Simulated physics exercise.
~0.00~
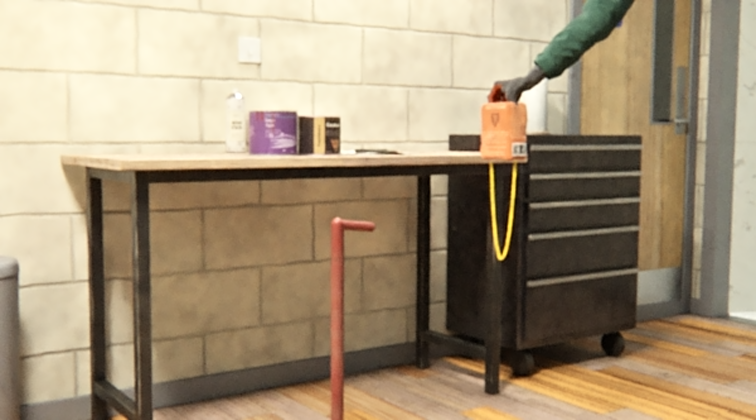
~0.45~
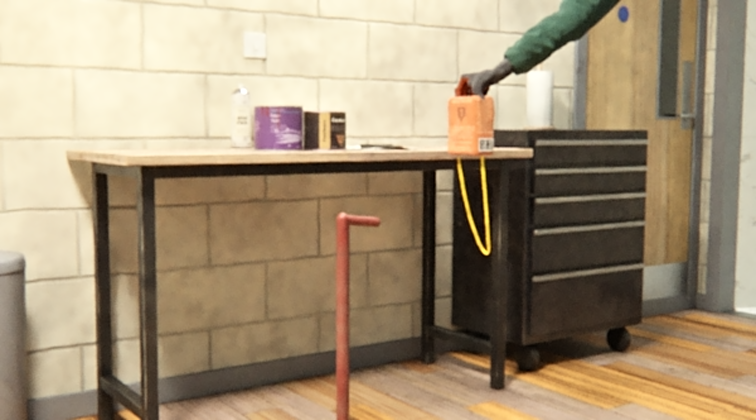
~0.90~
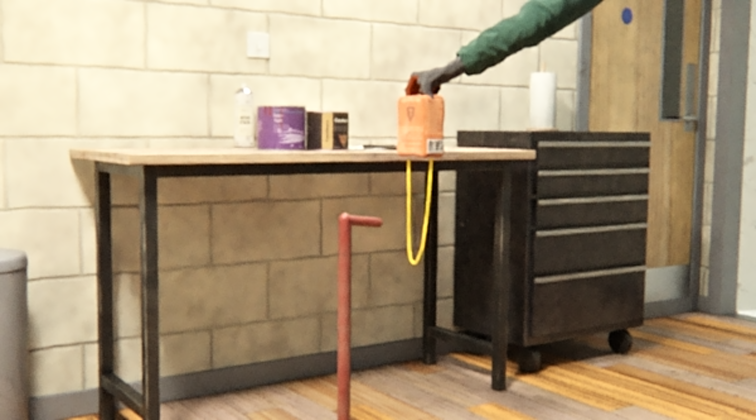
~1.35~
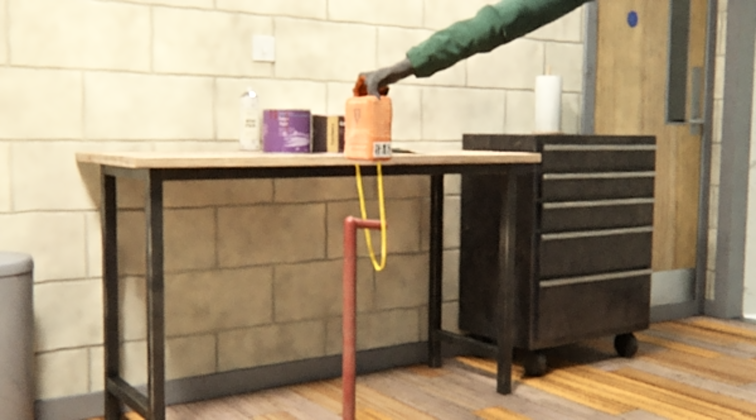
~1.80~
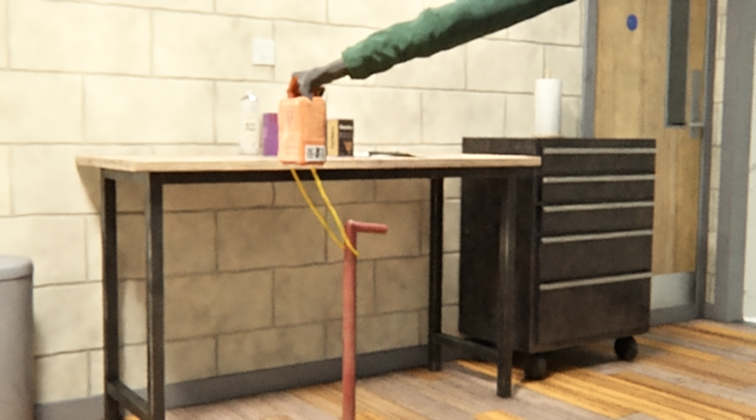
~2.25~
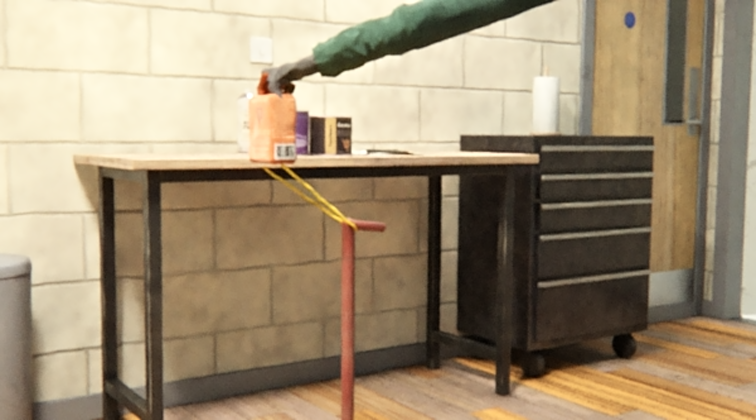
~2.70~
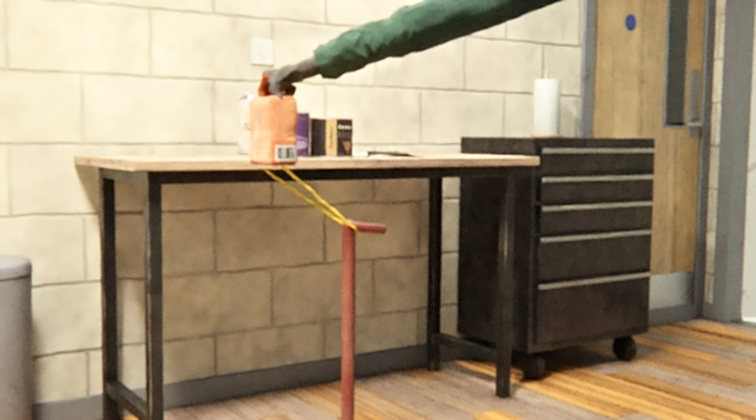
In the video, a green-sleeved arm moves an orange pouch with a hanging yellow loop leftward along a table, past a short red post with a bar at its top. The loop catches on the post and pulls tight, and the hand stops.
